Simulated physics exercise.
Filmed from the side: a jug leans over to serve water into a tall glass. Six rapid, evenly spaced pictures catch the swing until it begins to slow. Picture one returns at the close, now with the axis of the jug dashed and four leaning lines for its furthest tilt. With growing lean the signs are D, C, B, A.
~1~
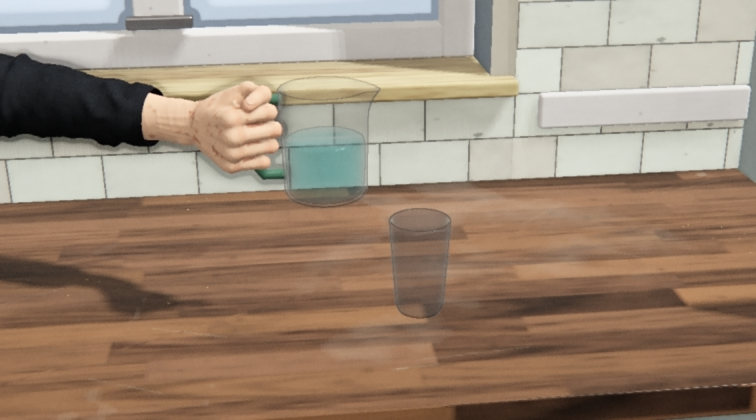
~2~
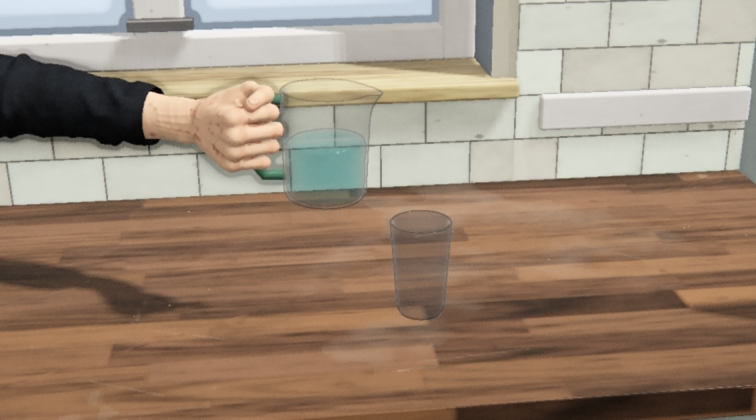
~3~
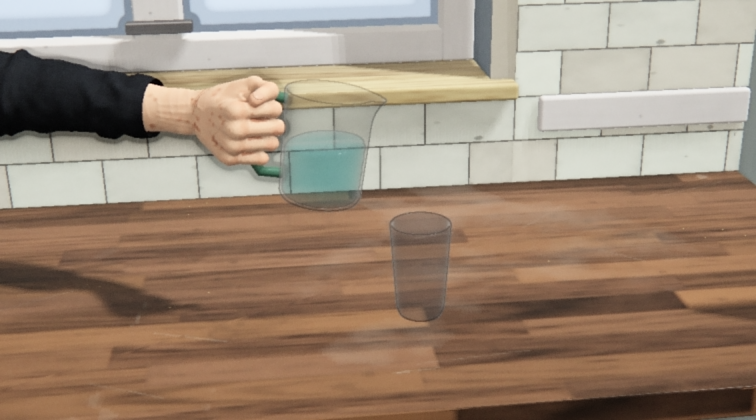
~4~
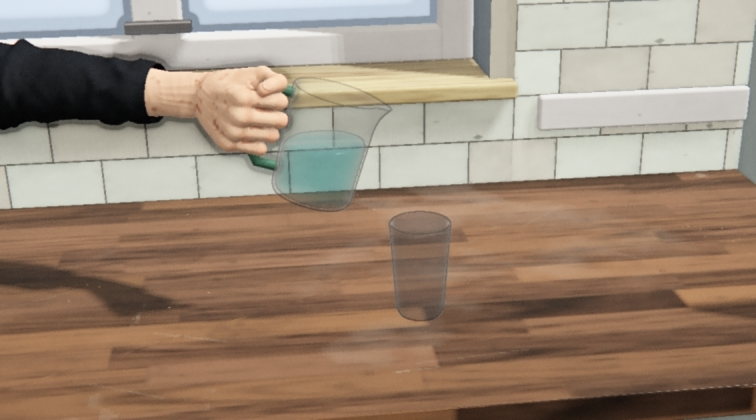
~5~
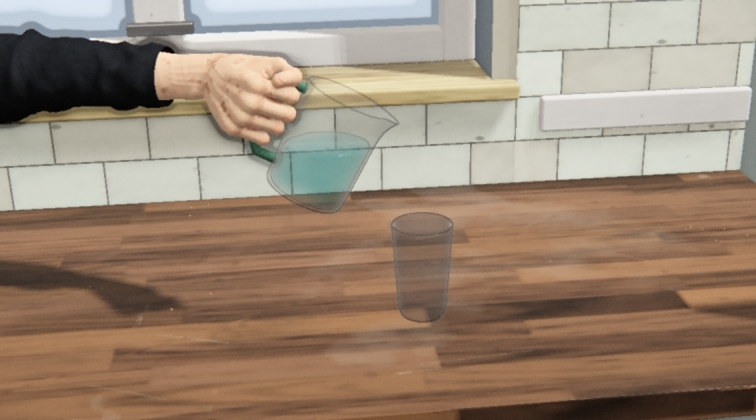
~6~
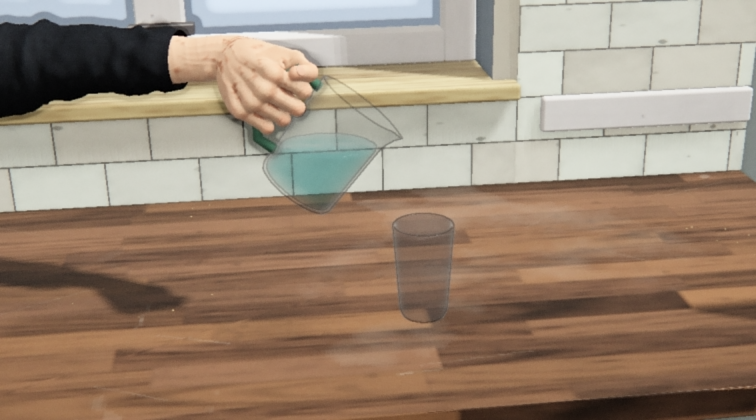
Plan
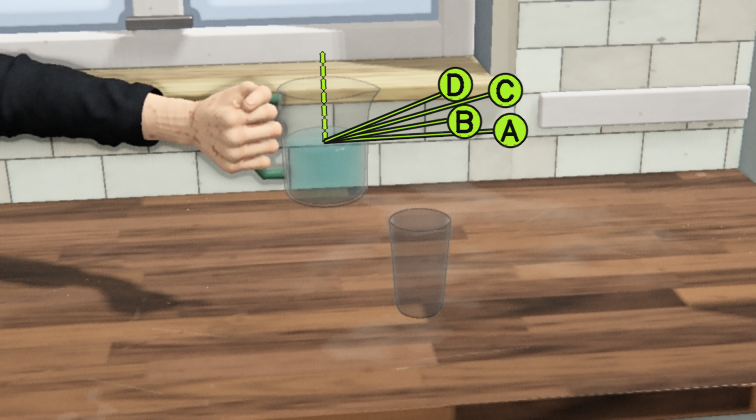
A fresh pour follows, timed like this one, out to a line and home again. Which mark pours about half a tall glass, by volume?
D works best here.
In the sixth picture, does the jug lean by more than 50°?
No.
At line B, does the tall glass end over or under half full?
Over.
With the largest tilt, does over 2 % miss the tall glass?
Yes.
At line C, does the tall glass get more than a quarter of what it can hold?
Yes, it does.
On the marked copy, A at (493, 131); B at (446, 120); C at (489, 94); D at (440, 94).
Choosing A, the tall glass ends with about 90 % of what it can hold; 14 % of the water is spilt.
Choosing B, the tall glass ends with about 86 % of what it can hold; 4 % of the water is spilt.
Choosing C, the tall glass ends with about 70 % of what it can hold.
Choosing D, the tall glass ends with about 48 % of what it can hold.
